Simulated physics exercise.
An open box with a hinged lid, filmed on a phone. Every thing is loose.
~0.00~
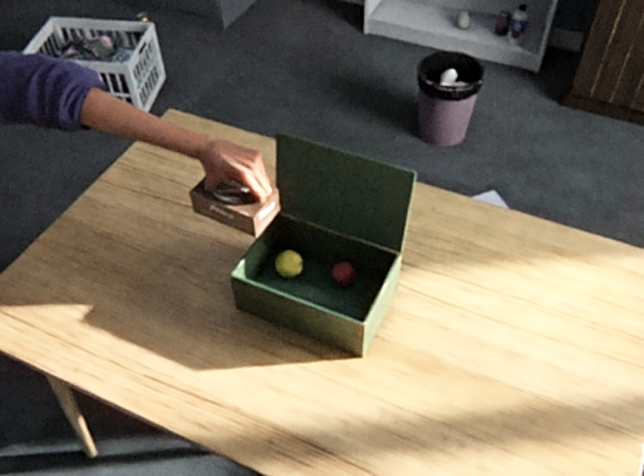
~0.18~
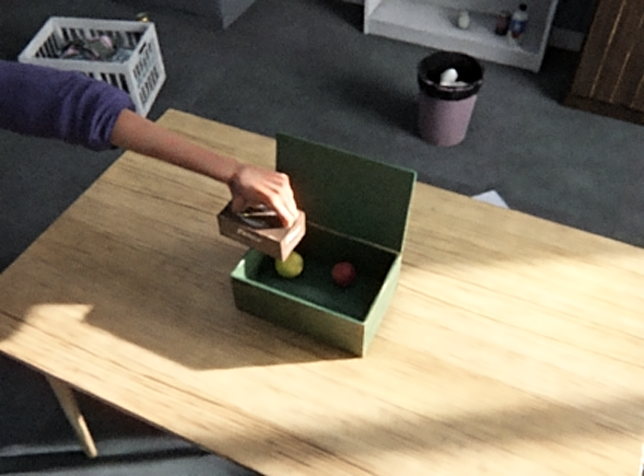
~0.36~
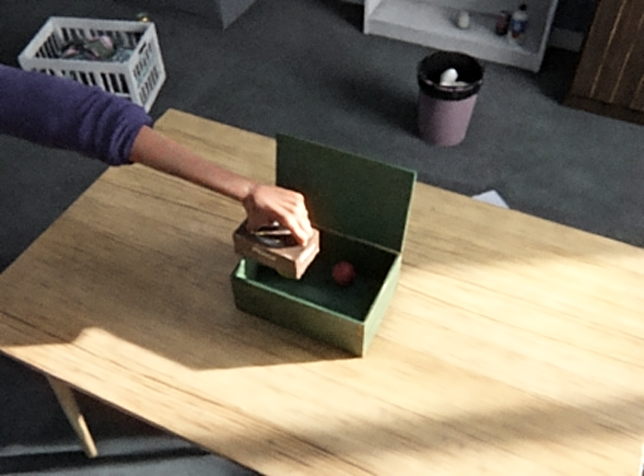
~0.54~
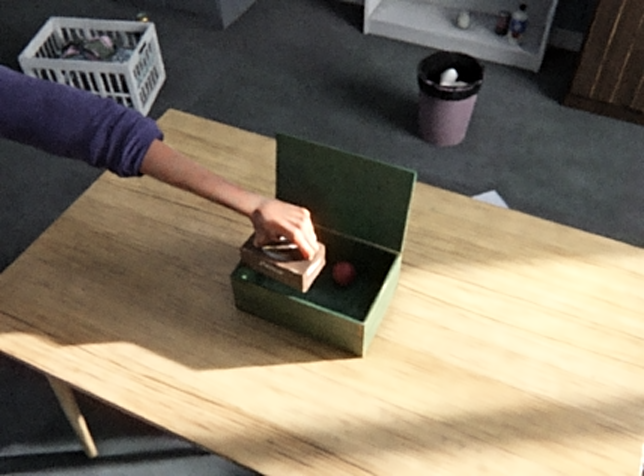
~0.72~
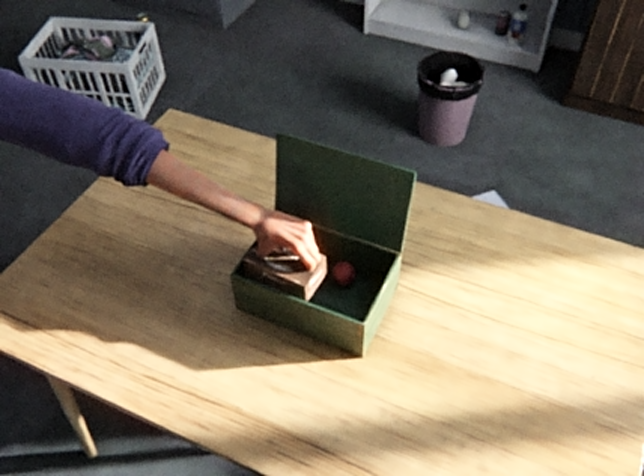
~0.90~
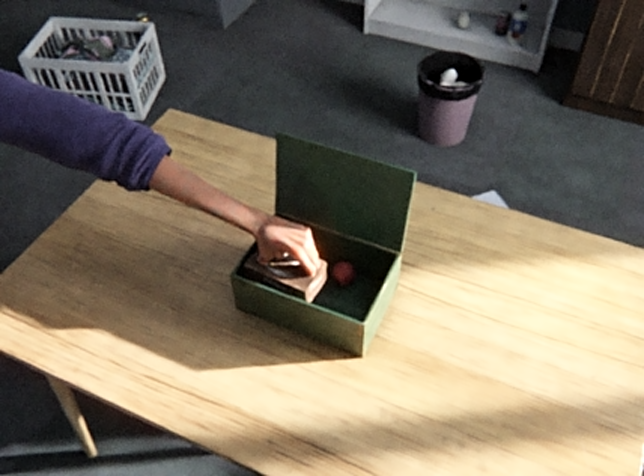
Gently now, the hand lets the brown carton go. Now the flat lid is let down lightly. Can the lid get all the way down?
The lid lowers completely.
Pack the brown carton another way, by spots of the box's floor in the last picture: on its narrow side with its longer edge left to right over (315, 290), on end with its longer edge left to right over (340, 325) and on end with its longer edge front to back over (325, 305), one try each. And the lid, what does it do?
Okay, so first it closes properly, then it doesn't close, and last it doesn't close.
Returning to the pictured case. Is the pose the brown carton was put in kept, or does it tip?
Well, the brown carton stays just as set.
After 2.10 s, lid starting down; brown carton shifted a little near (283, 291); yellow lemon shifted a little.
After 2.70 s, lid 36° above the rim; brown carton shifted a little near (283, 291); yellow lemon shifted a little.
In the end (3.7 s), lid shut; moved from the start, brown carton; the other 2 unmoved. At the end, from the last picture's camera, brown carton near (283, 291).
